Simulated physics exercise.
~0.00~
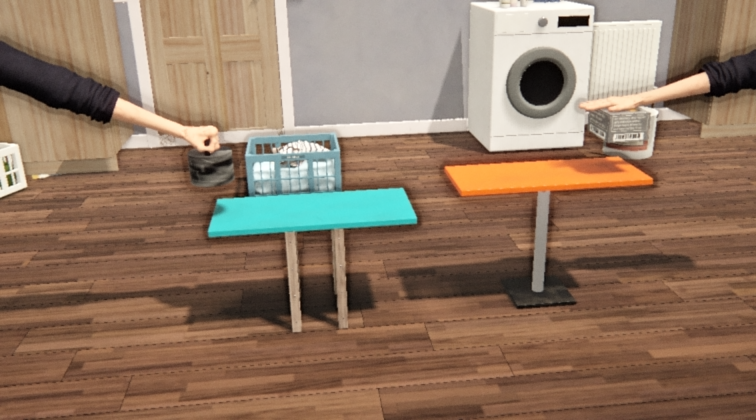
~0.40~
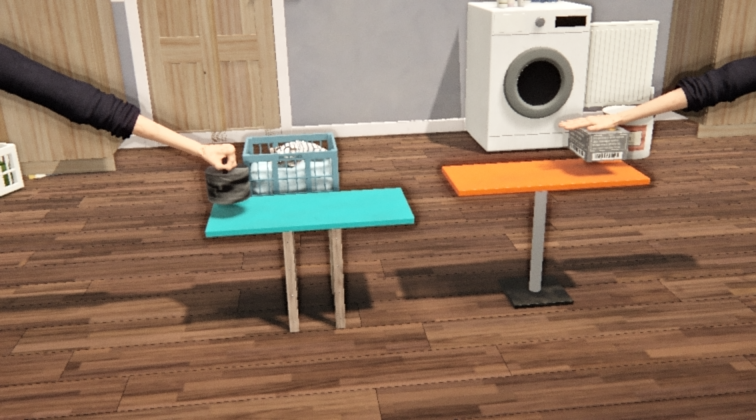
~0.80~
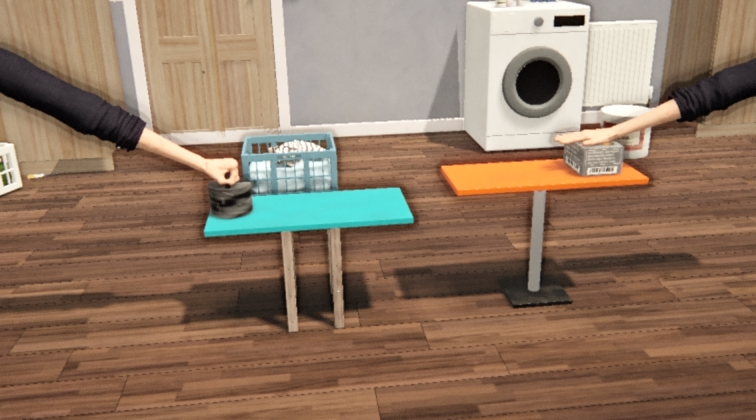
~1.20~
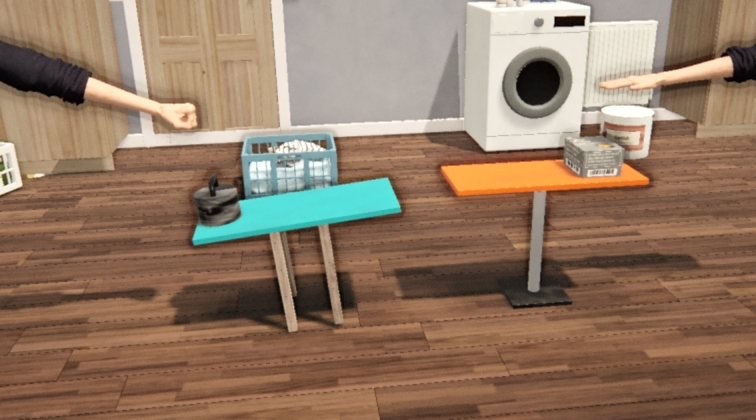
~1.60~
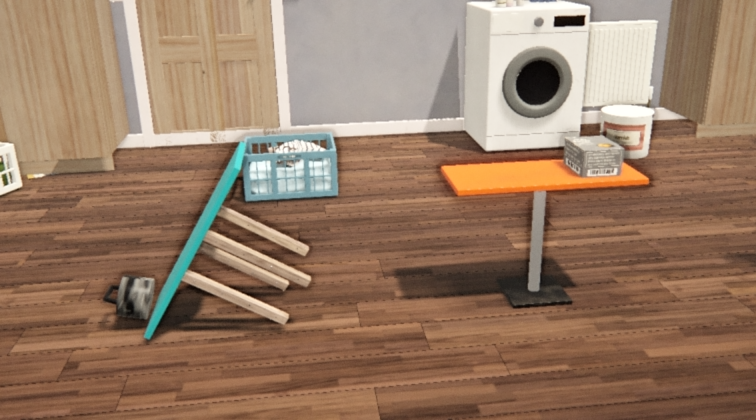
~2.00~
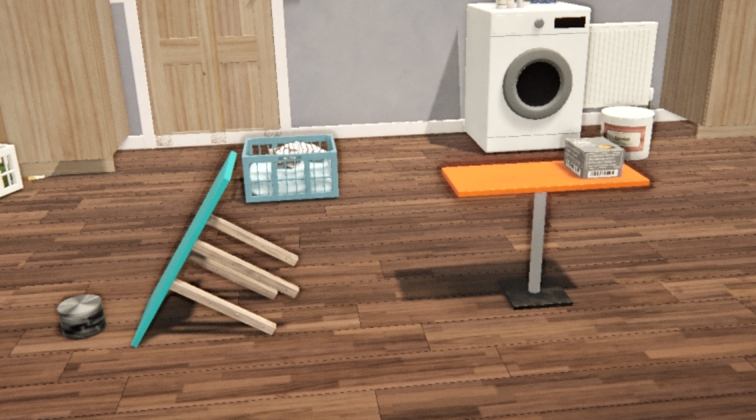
To begin with, two hands reach in from either side of a room with a wooden floor, the left one holding a dark, round metal object near a turquoise table and the right one holding a grey box by an orange table. Both hands lower their objects onto the outer ends of the tabletops. They then let go and draw back, and the turquoise table starts tilting left. It tips over onto its side, its legs pointing right, as the round object drops to the floor and comes away to the left. The orange table stays upright with the box still on top.
